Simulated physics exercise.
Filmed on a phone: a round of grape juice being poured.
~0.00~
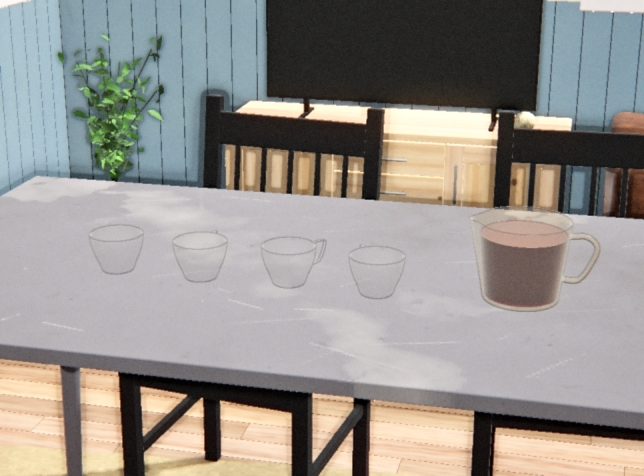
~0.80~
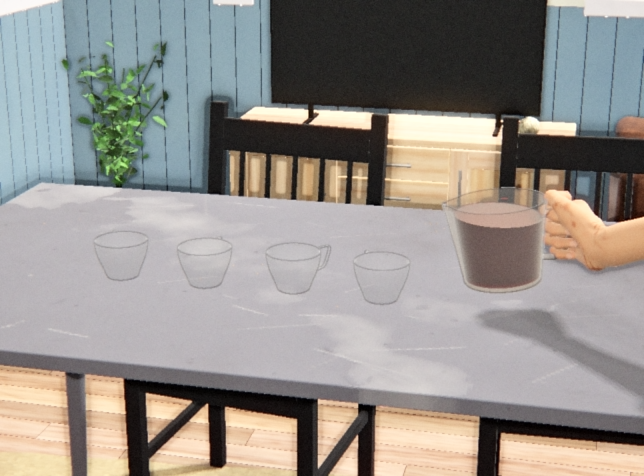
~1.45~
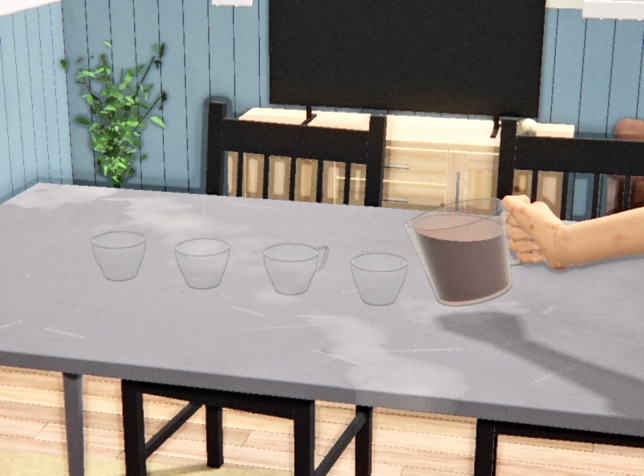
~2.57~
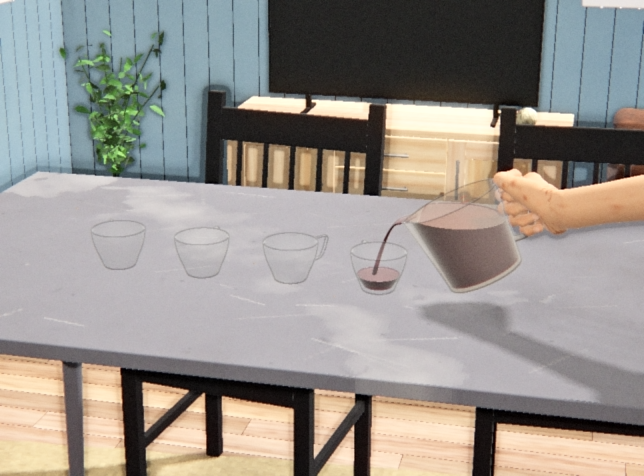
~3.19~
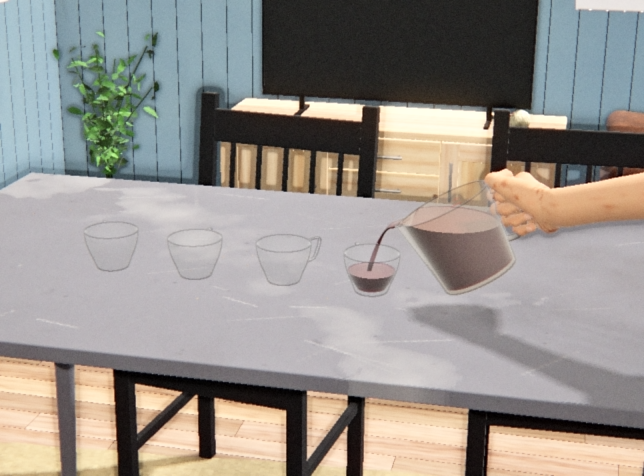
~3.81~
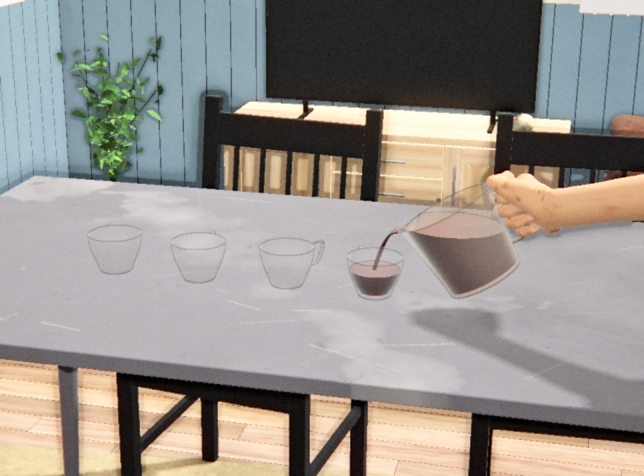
A hand lifts a jug of grape juice, moves it left, and pours into the rightmost cup.
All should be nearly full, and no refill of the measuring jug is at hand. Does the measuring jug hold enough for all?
What the measuring jug holds goes round.
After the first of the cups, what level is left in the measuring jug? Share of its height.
Some 70 per cent.
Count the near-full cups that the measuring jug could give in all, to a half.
About 5.5.
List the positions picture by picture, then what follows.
The first picture shows before the pour; measuring jug (523, 257) about three quarters full; four cups, the last at (117, 249).
In the second picture, the measuring jug is on its way; measuring jug about three quarters full, surface at (499, 215); the first is empty.
The third picture shows the grape juice nears the lip; measuring jug (465, 251) about three quarters full; four cups, the last at (120, 256).
The fourth picture shows pouring; measuring jug (468, 236) tipped 25° with nearly all of its load; the first is about a third full.
The fifth picture shows pouring; measuring jug (462, 237) tipped 30° with nearly all of its load; four cups, the last at (112, 246).
The sixth picture shows pouring; measuring jug (465, 241) tipped 30° with nearly all of its load; the first is about two thirds full.
After 4.6 s, the first is about three quarters full.
After 9.9 s, the first is done and the measuring jug has about three quarters of its load.
After 26.0 s, all four are full and about a quarter of the grape juice is over.
